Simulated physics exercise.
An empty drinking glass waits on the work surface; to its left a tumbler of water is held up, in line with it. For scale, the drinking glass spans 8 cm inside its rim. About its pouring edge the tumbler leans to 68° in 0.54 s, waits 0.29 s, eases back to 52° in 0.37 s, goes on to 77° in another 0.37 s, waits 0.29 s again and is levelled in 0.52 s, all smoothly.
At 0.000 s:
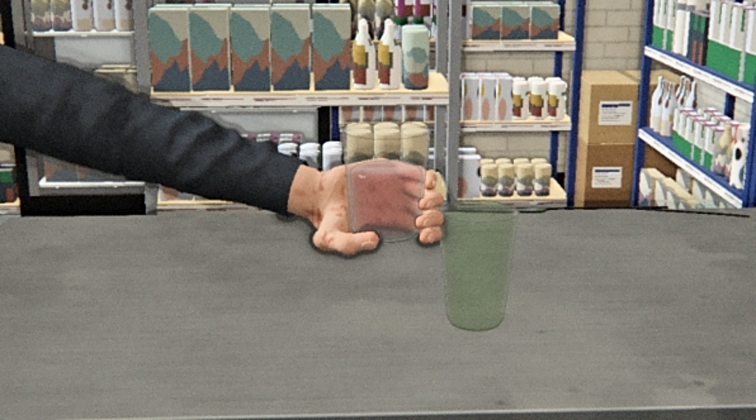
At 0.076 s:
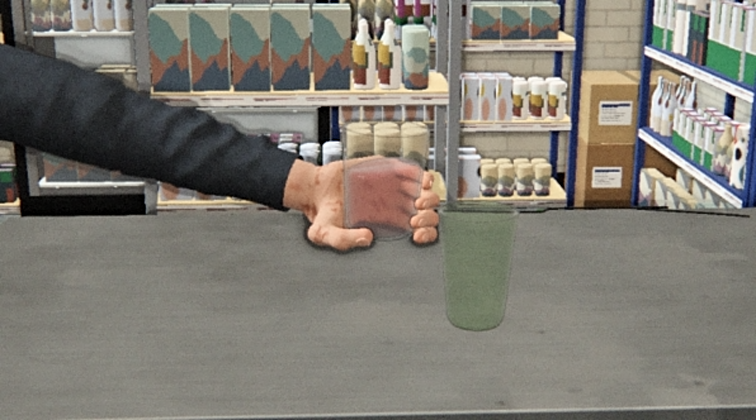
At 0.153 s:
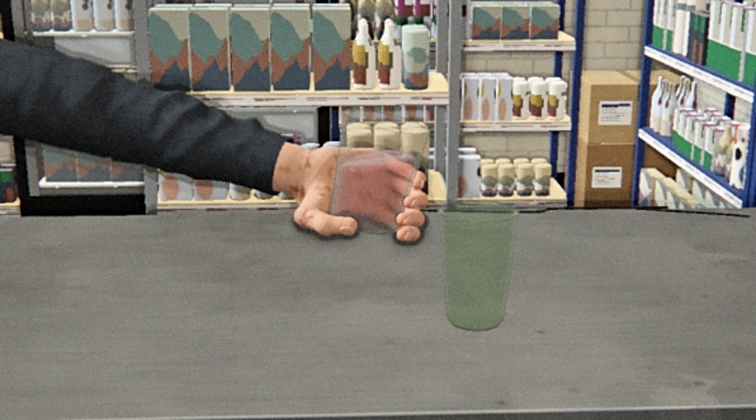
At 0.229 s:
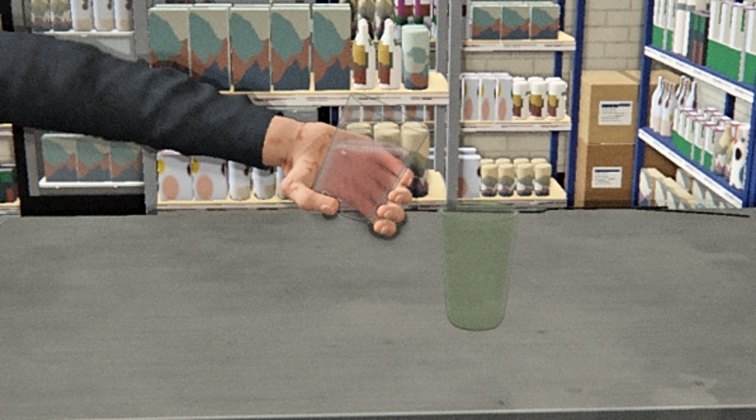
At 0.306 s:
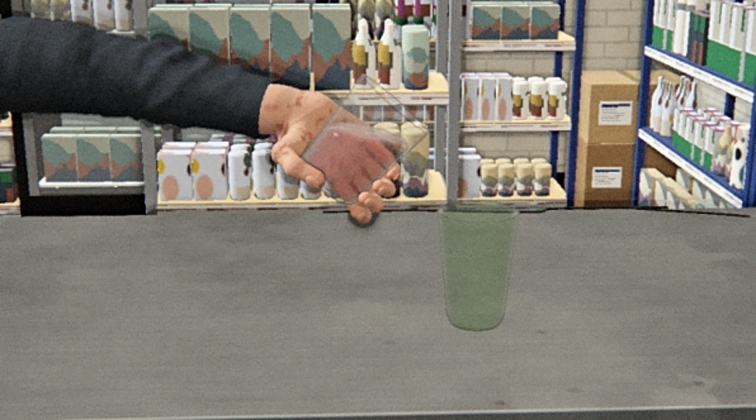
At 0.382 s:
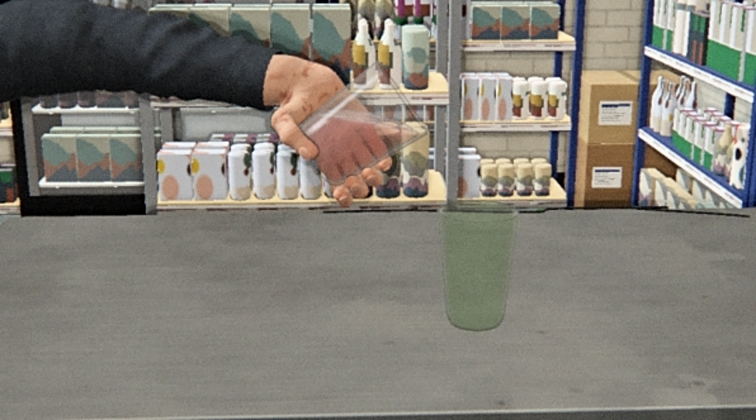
A hand in a dark sleeve lifting and steadily tilting a clear tumbler rightward beside a green glass on a grey counter.
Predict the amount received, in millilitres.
About 225 ml.
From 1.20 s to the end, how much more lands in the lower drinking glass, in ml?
Some 100 ml.
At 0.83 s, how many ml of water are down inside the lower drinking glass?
Close to 80 ml.
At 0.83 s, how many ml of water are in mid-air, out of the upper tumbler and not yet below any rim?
About 35 ml.
By 0.83 s the tilt is 68° and the drinking glass has 80 ml, the tumbler 210 ml, and 0 ml is on the work surface.
By 1.20 s the tilt is 52° and the drinking glass has 130 ml, the tumbler 195 ml, and 0 ml is on the work surface.
By 1.86 s the tilt is 77° and the drinking glass has 195 ml, the tumbler 105 ml, and 5 ml is on the work surface.
By 2.23 s the tilt is 14° and the drinking glass has 225 ml, the tumbler 95 ml, and 5 ml is on the work surface.
At rest the drinking glass has 225 ml, the tumbler 95 ml, and 5 ml is on the work surface.
